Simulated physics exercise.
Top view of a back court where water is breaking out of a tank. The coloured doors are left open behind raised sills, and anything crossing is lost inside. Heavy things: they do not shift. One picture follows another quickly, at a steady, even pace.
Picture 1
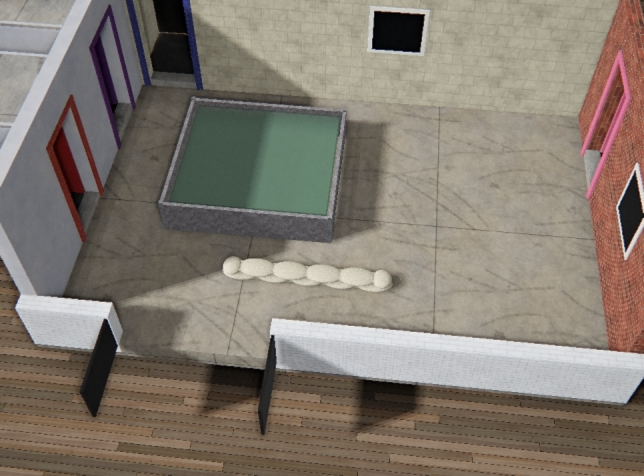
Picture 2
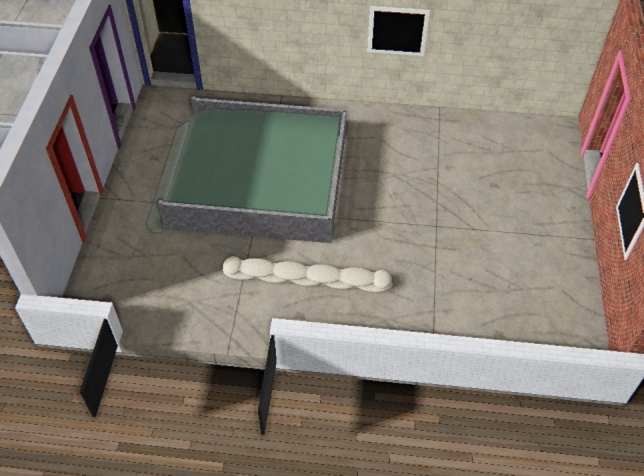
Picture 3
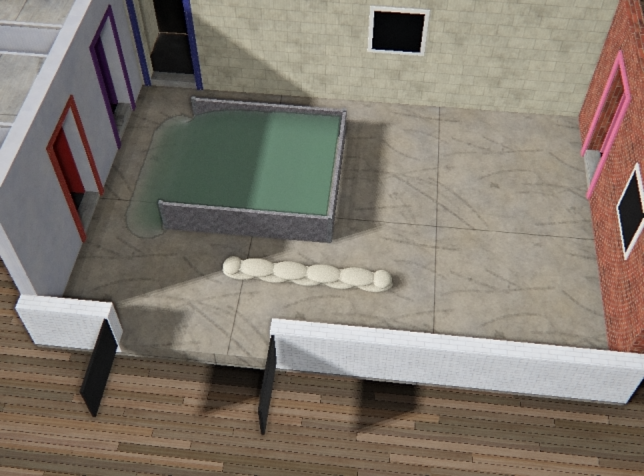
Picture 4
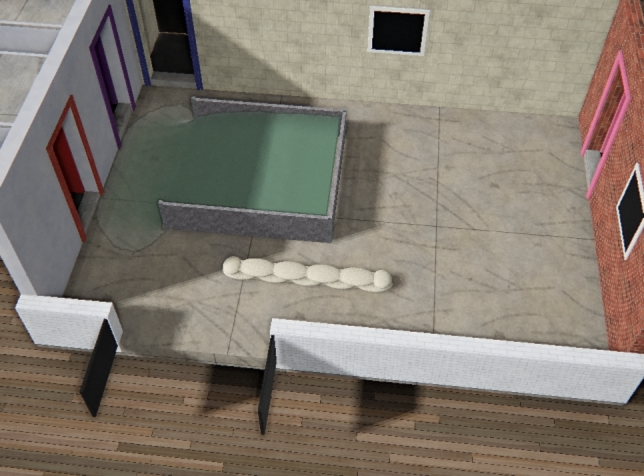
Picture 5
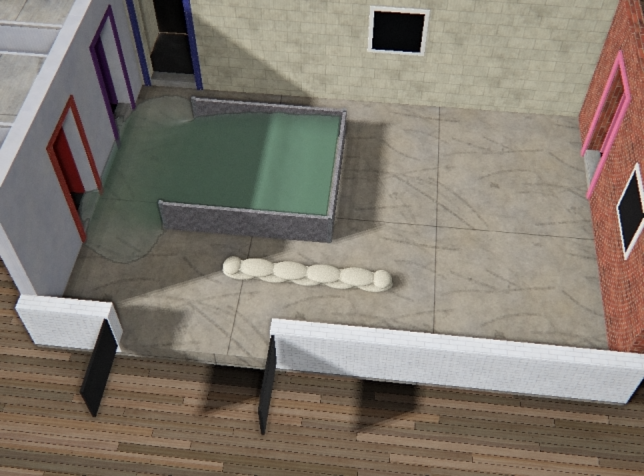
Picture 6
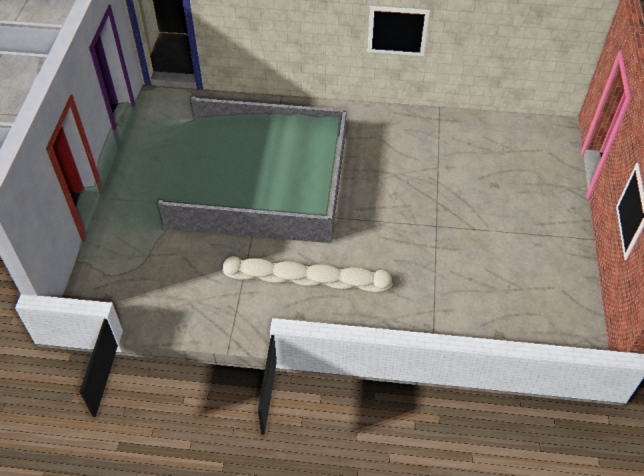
The video shows a walled court with a stone-edged tank of green water; its left side disappears and the water pours out, spreading leftward across the floor to the wall with red and purple doorways.
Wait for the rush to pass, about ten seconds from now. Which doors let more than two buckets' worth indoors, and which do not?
The blue door ends up over two buckets; the pink door ends up within two buckets; the red door ends up over two buckets; the purple door ends up over two buckets.
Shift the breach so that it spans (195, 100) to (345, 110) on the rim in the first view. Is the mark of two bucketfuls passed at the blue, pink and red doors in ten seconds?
Blue: Crosses the line; pink: Falls short; red: Falls short.
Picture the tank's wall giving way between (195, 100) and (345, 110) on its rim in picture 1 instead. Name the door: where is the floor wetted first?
It's the door marked blue.
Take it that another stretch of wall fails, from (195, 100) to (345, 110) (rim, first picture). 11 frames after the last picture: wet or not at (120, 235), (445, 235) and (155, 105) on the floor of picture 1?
Following the listed order, the three come out not reached, not reached and reached by the spill.
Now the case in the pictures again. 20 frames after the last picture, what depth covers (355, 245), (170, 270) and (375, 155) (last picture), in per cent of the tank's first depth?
Readings in sequence: 0, 2, 0 percent.
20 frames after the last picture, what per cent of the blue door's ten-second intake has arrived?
I make it 70 per cent.
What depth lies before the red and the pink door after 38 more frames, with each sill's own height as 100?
The first sits near 120 in a hundred and the second near 30 in a hundred.
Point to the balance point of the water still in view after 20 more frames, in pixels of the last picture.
My pick is pixel (190, 182).
A moment on, water covers 15 % of the floor; the blue door wet at the sill, nothing in, the pink door not reached, the red door over two buckets in, the purple door over two buckets in.
Next, water covers 20 % of the floor; the blue door over two buckets in, the pink door not reached, the red door far over two buckets in, the purple door far over two buckets in.
Then, water covers 35 % of the floor; the blue door far over two buckets in, the pink door not reached, the red door far over two buckets in, the purple door far over two buckets in.
Later, water covers 65 % of the floor; the blue door far over two buckets in, the pink door wet at the sill, nothing in, the red door far over two buckets in, the purple door far over two buckets in.
In the end, water covers 90 % of the floor; the blue door far over two buckets in, the pink door wet at the sill, nothing in, the red door far over two buckets in, the purple door far over two buckets in.
